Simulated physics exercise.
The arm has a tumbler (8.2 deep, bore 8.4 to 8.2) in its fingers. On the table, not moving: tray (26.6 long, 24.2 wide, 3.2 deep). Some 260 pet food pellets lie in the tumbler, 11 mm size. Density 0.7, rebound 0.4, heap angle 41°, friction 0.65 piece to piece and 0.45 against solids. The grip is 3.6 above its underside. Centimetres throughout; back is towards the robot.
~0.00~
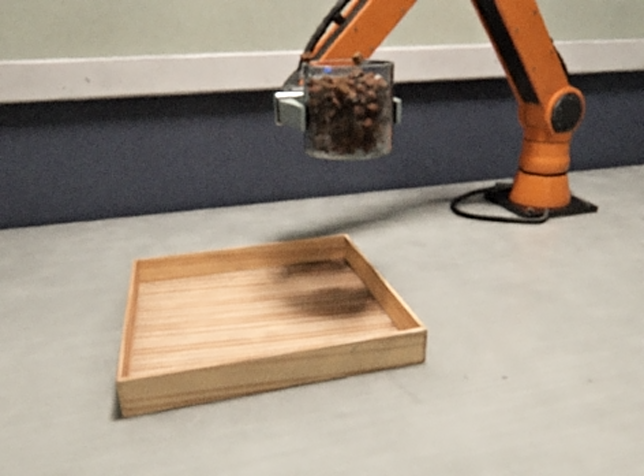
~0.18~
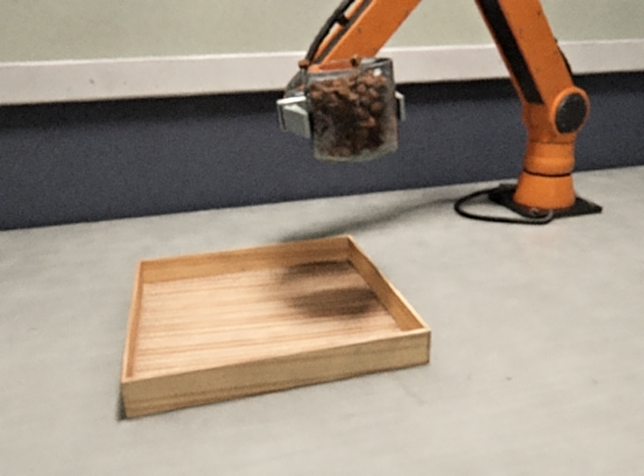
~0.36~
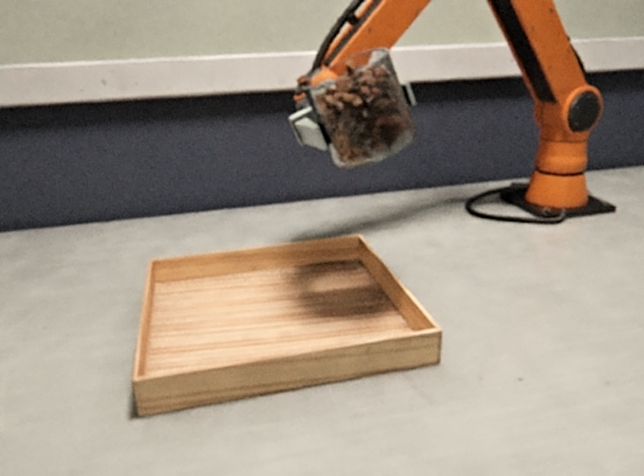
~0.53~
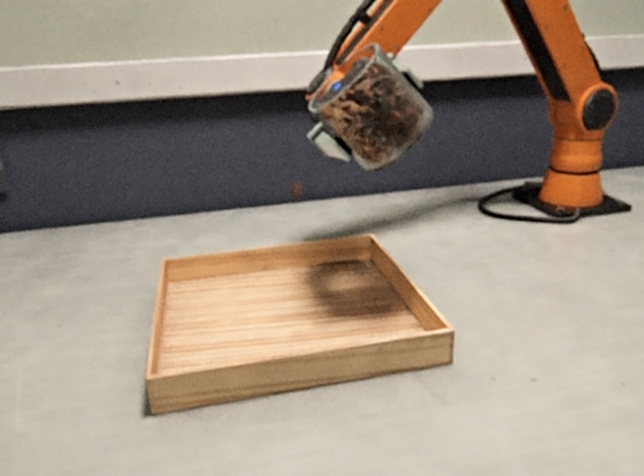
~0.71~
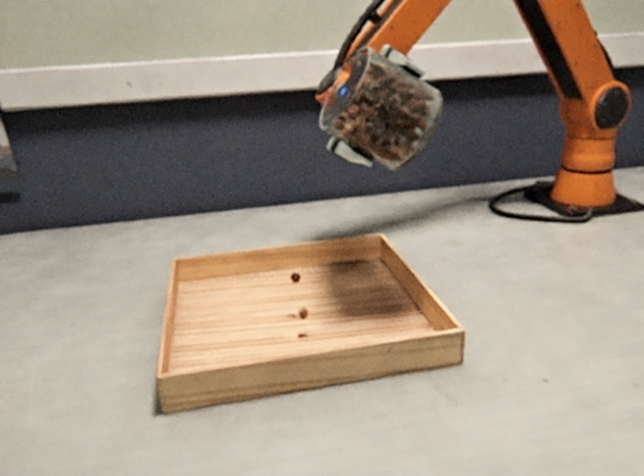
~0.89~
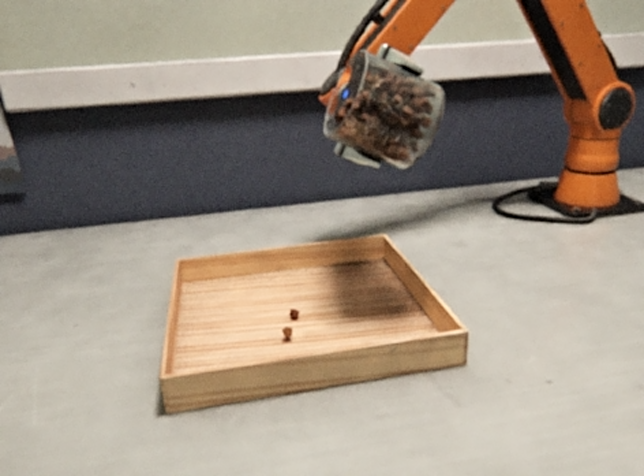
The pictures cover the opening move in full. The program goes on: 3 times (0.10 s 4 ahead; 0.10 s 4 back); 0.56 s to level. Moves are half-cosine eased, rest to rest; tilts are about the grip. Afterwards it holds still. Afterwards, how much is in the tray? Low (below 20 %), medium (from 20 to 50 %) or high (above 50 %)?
Answer: Medium; from 20 to 50 % of the pet food pellets finish in the tray.
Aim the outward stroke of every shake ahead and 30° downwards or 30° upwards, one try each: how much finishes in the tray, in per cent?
About 20 and 60 per cent.
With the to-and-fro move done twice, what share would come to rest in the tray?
In that case some 30 per cent.
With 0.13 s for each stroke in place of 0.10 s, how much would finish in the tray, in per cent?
Then about 20 per cent.
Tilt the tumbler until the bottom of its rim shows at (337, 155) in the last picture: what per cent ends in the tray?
About 85 per cent.
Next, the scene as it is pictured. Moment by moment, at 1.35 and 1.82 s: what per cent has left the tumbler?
In turn: 30, 35.
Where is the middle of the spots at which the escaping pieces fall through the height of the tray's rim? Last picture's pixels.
Near (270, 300).
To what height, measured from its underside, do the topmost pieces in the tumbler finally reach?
Roughly 7.0 cm.
After 1.35 s, tilted 63° forward, highest piece 24 above the table; 185 in the tumbler, 40 in the tray, 1 on the table or floor, 31 in flight or on a rim.
After 1.82 s, tilted 23° forward, highest piece 25 above the table; 161 in the tumbler, 94 in the tray, 2 on the table or floor.
After 2.25 s, level, highest piece 25 above the table; 161 in the tumbler, 94 in the tray, 2 on the table or floor.
After 3.30 s, level, highest piece 25 above the table; 161 in the tumbler, 94 in the tray, 2 on the table or floor.
At rest, 161 in the tumbler, 94 in the tray, 2 on the table or floor. That is 37 % in the tray.
